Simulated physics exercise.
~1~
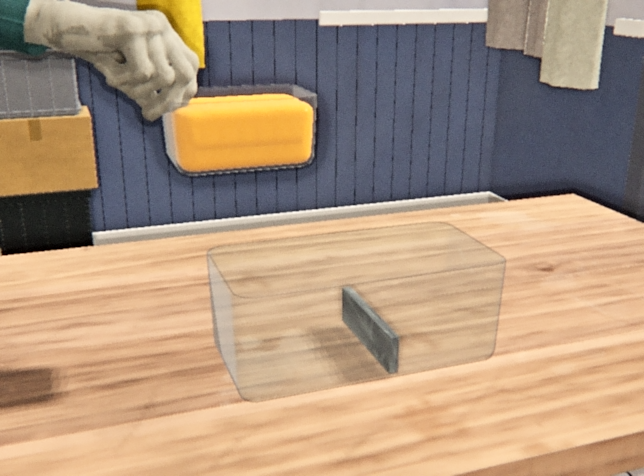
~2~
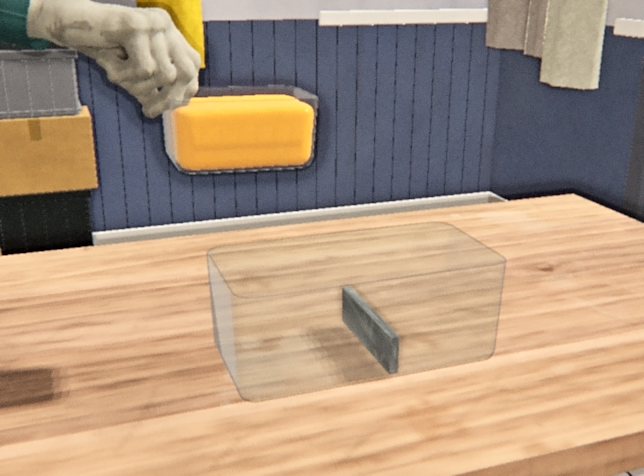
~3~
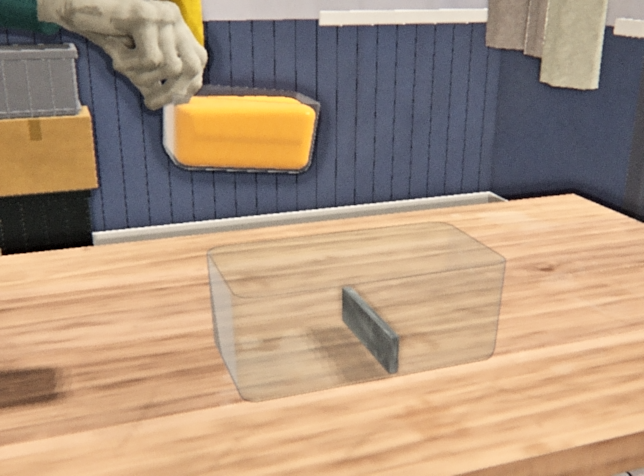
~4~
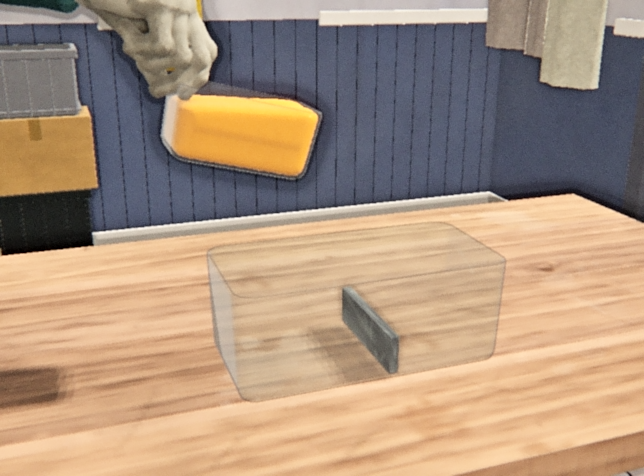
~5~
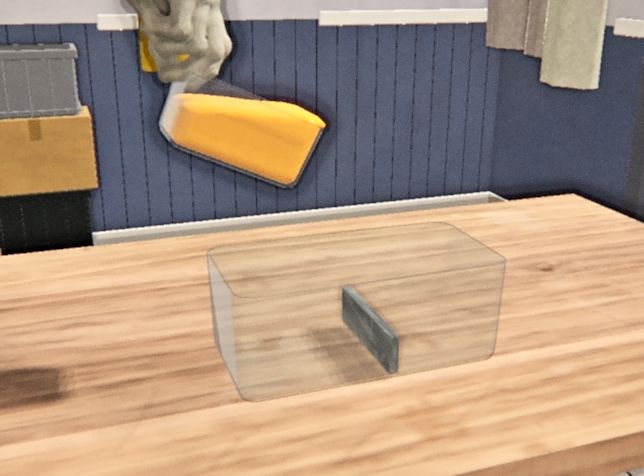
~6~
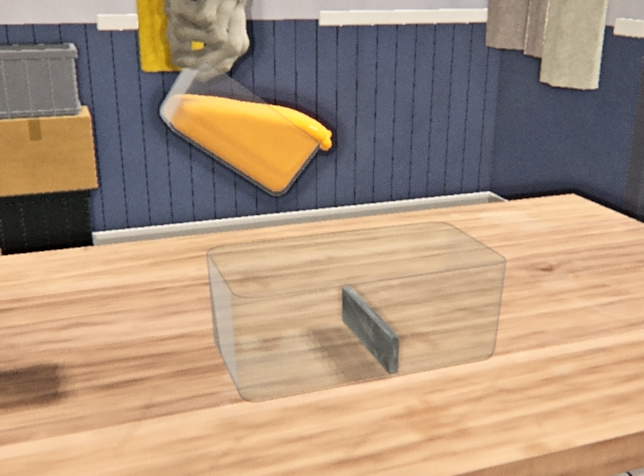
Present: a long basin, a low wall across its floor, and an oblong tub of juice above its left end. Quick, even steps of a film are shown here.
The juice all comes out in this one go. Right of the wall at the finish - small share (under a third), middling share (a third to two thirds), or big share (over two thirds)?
Small.
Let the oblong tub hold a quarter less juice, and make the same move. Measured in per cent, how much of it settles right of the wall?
My estimate is about 10 percent.
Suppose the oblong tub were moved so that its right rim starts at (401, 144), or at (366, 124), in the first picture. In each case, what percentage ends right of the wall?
Roughly 80 % the first time and roughly 75 % the second.
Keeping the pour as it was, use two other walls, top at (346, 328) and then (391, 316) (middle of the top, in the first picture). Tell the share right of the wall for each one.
The first one comes to 55 percent, while the second comes to 10 percent.
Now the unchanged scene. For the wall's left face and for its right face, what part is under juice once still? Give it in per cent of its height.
40 per cent for the left part, 20 for the right.
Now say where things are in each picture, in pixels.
In the first picture, it leans 0°; its right rim is at (305, 92); the juice meets the walls at (168, 107) and (301, 101); the long basin's rim runs from (219, 274) to (476, 241); the wall's top is at (369, 312).
In the second picture, it leans 2°; its right rim is at (306, 94); the juice meets the walls at (169, 106) and (302, 102).
In the third picture, it leans 7°; its right rim is at (308, 100); the juice meets the walls at (170, 104) and (304, 103).
In the fourth picture, it leans 14°; its right rim is at (310, 110); the juice meets the walls at (172, 103) and (305, 107).
In the fifth picture, it leans 25°; its right rim is at (311, 123); the juice meets the walls at (173, 103) and (308, 118); 3 per cent is over the edge.
In the sixth picture, it leans 37°; its right rim is at (309, 139); the juice meets the walls at (172, 103) and (294, 122); 9 per cent is over the edge.
A moment on, the tilt is 104° and 12 per cent is still to pour, 29 is left of the wall and 14 right of it.
Next, the tilt is 110° and 1 per cent is still to pour, 71 is left of the wall and 23 right of it.
Then the tilt is 110° and 0 per cent is still to pour, 71 is left of the wall and 23 right of it.
Later the tilt is 110° and 0 per cent is still to pour, 71 is left of the wall and 24 right of it.
In the end 71 per cent lies left of the wall, 24 right of it and 5 outside.
